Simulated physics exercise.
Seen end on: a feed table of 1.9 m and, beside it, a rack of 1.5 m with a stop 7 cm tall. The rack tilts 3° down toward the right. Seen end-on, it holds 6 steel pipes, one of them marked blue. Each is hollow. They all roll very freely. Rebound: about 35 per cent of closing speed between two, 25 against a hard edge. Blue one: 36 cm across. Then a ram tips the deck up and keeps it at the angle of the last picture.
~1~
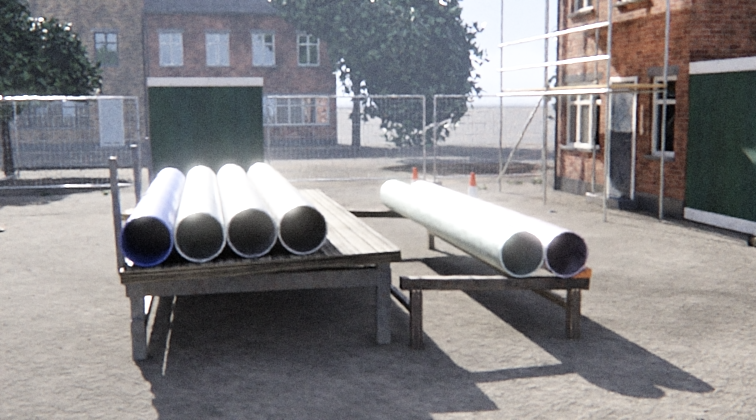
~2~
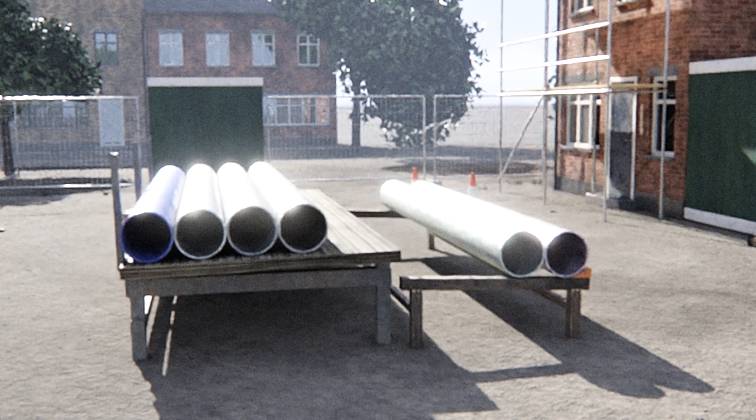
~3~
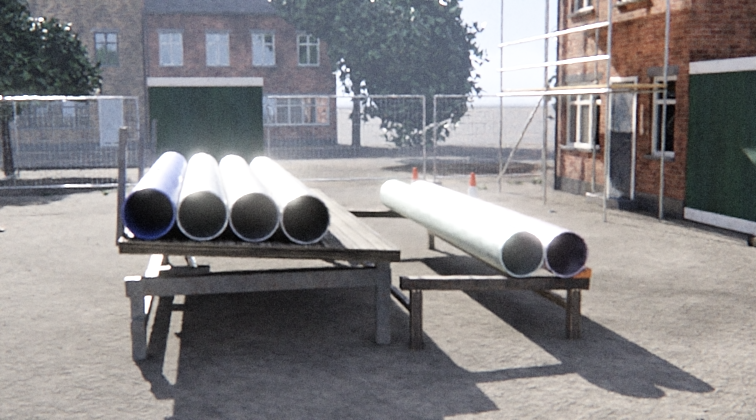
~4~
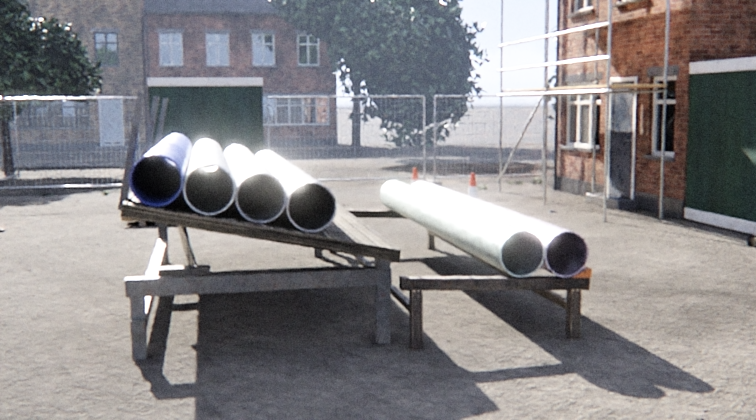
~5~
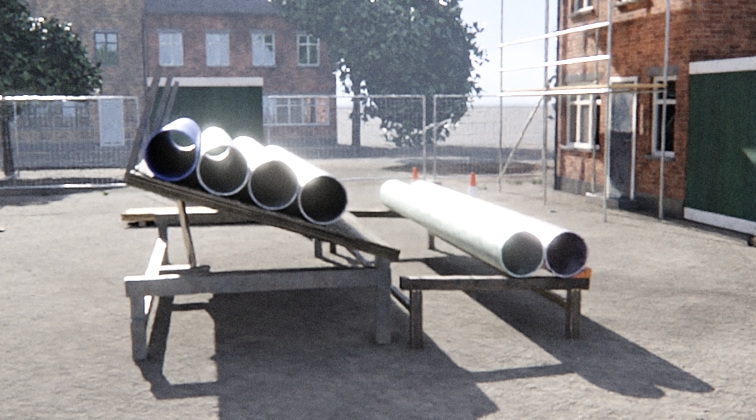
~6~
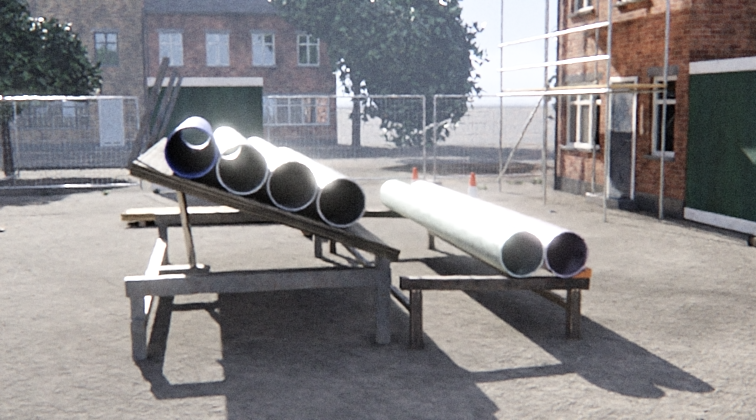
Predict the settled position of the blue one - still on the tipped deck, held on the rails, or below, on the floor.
The blue one settles held on the rails.
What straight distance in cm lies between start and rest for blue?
Moved: Blue 210.
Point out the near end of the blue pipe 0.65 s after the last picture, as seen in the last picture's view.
Estimated pixel position: About (305, 190).
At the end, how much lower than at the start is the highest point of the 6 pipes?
Roughly 0 cm.
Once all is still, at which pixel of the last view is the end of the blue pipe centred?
It comes to rest around (437, 254).
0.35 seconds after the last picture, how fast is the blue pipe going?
Around 1.5 m/s.
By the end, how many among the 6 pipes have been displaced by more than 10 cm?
The answer comes to 6.
Then, 0.4 s past the sixth picture, blue is on the deck, 125 cm from the hinge, rolling right; 0 lost over the end.
Then, 0.7 s past the sixth picture, blue is on the deck, 80 cm from the hinge, rolling right; 0 lost over the end.
Then, 1.0 s past the sixth picture, blue is on the deck, 20 cm from the hinge, rolling right; 0 lost over the end.
Then, 1.5 s past the sixth picture, blue is up on others, 140 cm from the rack's far end, rolling right; 1 lost over the end.
Finally (4.1 s after the last picture), blue is on the rack, 125 cm from the rack's far end; 1 lost over the end.
